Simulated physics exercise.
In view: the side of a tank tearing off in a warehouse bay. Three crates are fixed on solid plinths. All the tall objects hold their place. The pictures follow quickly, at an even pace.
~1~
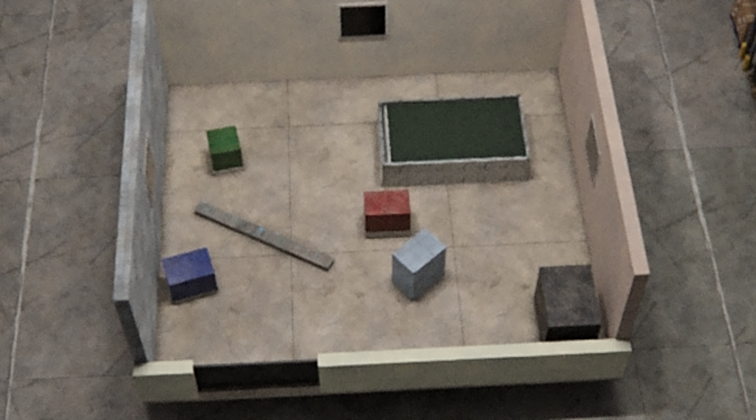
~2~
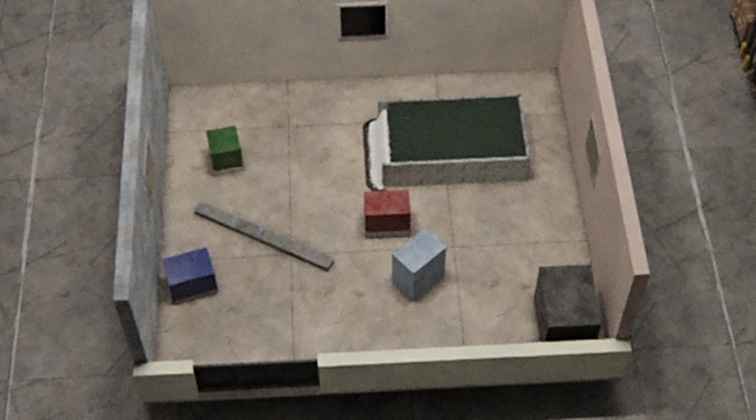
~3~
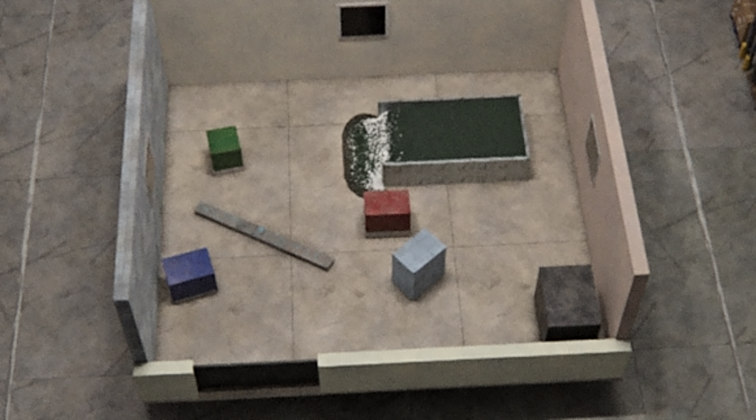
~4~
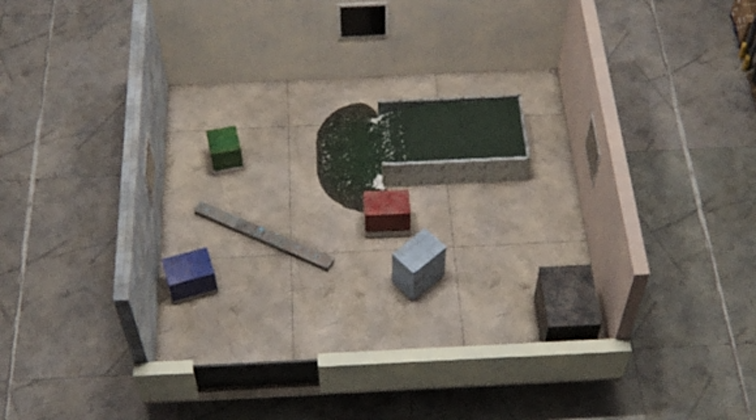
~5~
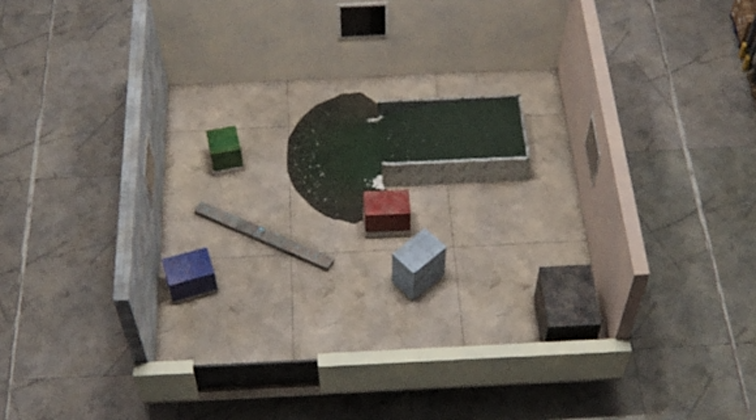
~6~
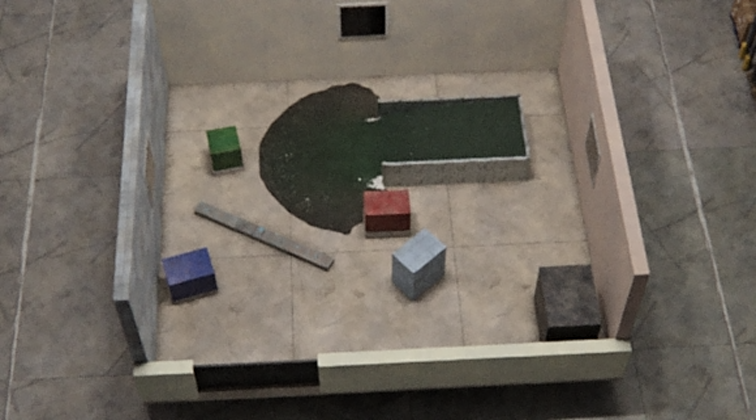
The footage shows a walled bay with scattered blocks and an open tank of dark green water; the tank's left side gives way, and water pours out, spreading leftward across the floor in a widening rounded pool.
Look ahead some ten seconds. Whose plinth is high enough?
The green crate is soaked; the red crate keeps dry; the blue crate is soaked.
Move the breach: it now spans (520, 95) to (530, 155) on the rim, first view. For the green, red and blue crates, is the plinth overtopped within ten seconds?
Then: Green crate keeps dry, red crate is safe, blue crate gets wet.
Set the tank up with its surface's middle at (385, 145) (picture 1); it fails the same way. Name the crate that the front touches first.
That is the green one.
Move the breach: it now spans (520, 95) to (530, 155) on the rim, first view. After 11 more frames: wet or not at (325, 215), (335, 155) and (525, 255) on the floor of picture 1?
In turn: Clear, not flooded, wet.
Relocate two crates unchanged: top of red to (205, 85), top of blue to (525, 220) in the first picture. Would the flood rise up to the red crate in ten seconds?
One by one: Red crate gets wet.
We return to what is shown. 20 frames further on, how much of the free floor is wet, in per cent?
Close to 40 %.
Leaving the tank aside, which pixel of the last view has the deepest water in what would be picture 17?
Close to (169, 93).
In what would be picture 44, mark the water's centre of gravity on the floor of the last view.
At about (292, 172).
A moment on, water covers 25 % of the floor; the green crate water round its plinth, the red crate water round its plinth, the blue crate not reached.
Next, water covers 35 % of the floor; the green crate water round its plinth, the red crate water round its plinth, the blue crate not reached.
Then, water covers 40 % of the floor; the green crate water round its plinth, the red crate water round its plinth, the blue crate water round its plinth.
Later, water covers 55 % of the floor; the green crate water round its plinth, the red crate water round its plinth, the blue crate water round its plinth.
In the end, water covers 90 % of the floor; the green crate was topped, the red crate stayed above the water, the blue crate was topped.
